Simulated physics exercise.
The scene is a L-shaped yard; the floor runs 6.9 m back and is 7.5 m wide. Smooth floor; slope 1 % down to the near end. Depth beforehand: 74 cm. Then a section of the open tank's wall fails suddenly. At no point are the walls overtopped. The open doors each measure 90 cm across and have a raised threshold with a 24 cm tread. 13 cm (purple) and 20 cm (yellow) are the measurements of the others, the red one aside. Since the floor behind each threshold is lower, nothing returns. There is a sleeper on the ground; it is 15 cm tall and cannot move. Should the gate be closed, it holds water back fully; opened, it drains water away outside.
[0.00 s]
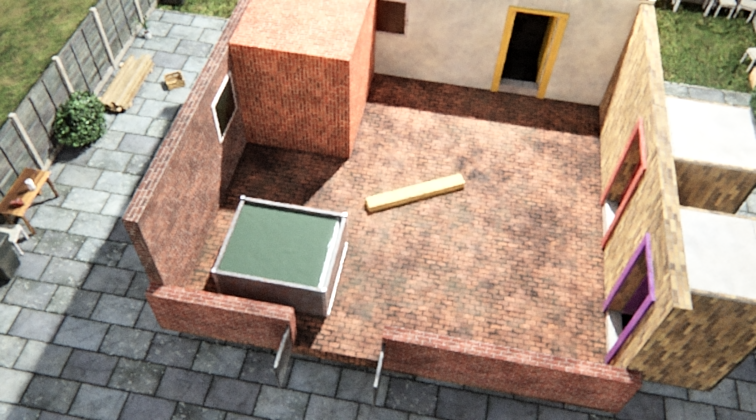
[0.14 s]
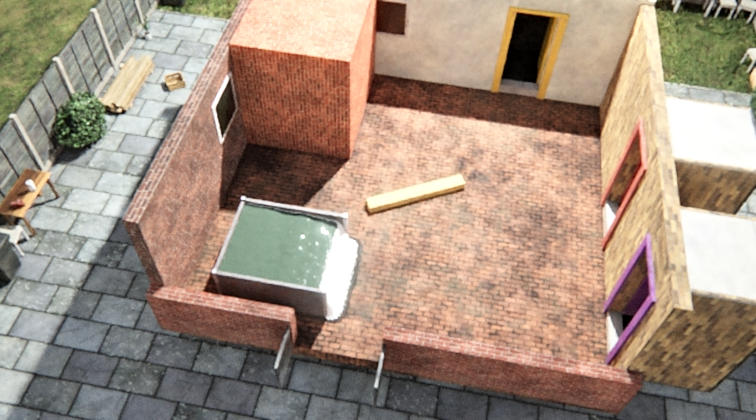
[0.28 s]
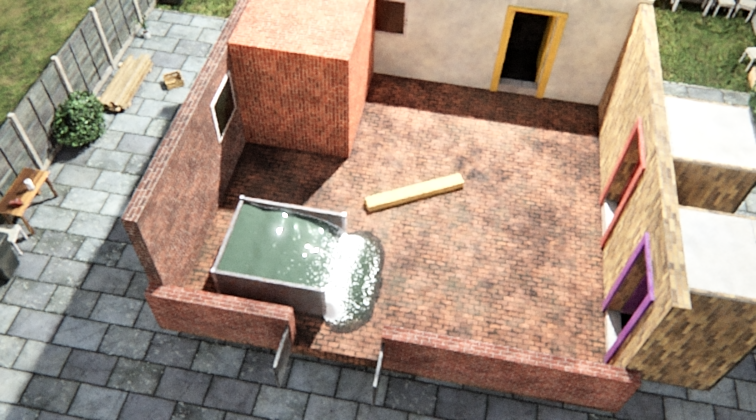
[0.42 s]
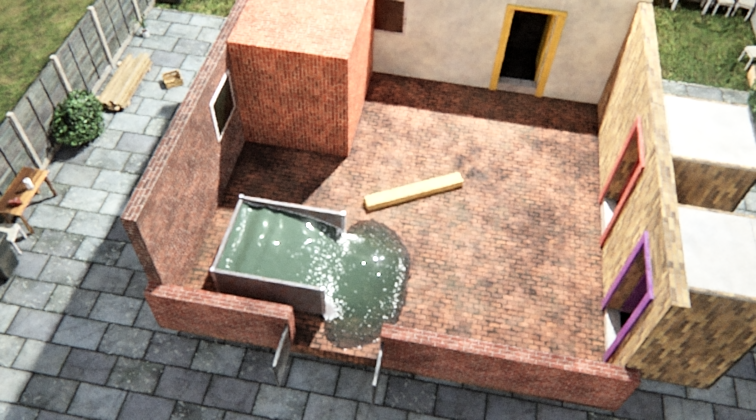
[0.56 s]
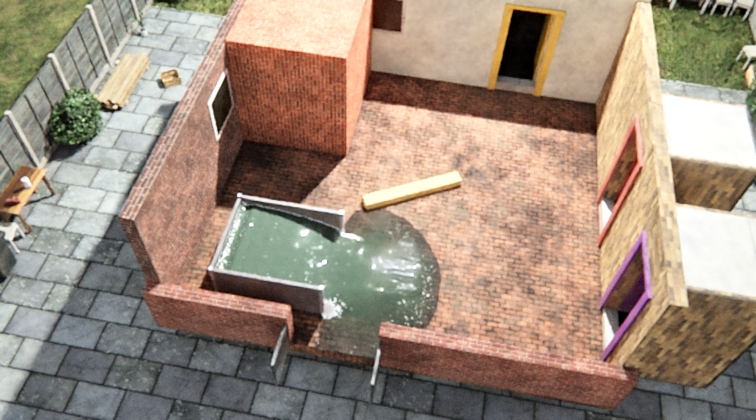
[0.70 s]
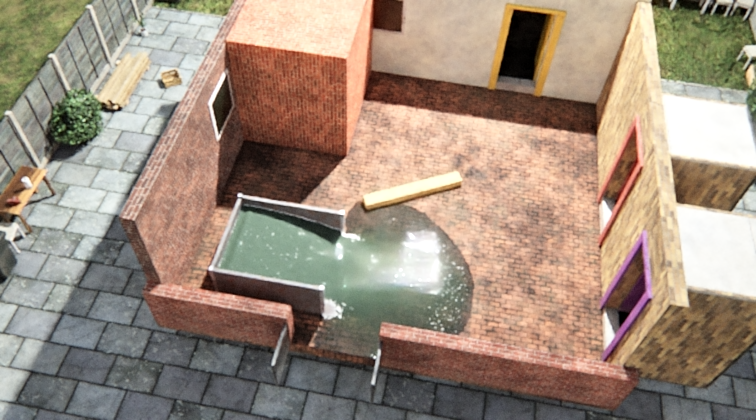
Green water sits still in an open tank in a walled brick yard, then pours out of the tank's right side. It spreads over the brick floor in a widening, glinting, rounded pool, passing below a wooden beam and reaching behind the low front wall, while the level in the tank drops.
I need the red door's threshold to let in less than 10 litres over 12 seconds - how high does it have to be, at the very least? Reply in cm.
I would say 13 cm at the least.
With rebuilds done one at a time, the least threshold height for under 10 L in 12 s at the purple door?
Purple: Roughly 29 cm.
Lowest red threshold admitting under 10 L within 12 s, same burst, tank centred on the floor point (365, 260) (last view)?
New minimum height: Approx. 17 cm.
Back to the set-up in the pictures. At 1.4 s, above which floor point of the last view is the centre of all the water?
The balance point sits at roughly (357, 277).
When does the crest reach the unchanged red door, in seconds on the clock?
Roughly 2.6 s.
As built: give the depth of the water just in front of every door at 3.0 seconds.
In cm - red: 16, purple: 29, yellow: 0.
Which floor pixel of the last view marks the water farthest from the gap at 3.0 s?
Around (593, 144).
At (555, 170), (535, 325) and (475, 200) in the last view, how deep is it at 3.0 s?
That's 3, 8 and 4 cm, in the order given.
After 1.4 s water covers 35 % of the floor, deepest (28 cm) near (335, 291); it has not reached the red door.
After 3.0 s water covers 45 % of the floor, deepest (31 cm) near (588, 384); 16 cm at the red door, 0 litres in over its 23 cm threshold.
After 12.0 s water covers 85 % of the floor, deepest (10 cm) near (322, 230); 5 cm at the red door, 0 litres in over its 23 cm threshold.
At the red door as built, the water arrived by 2.2 s and peaked near 19 cm at 2.6 s.
With a threshold of 11.5 cm, 18 litres would have come in within the 12 s; with 15.5 cm, 3 litres. So under 10 litres takes about 13 cm.
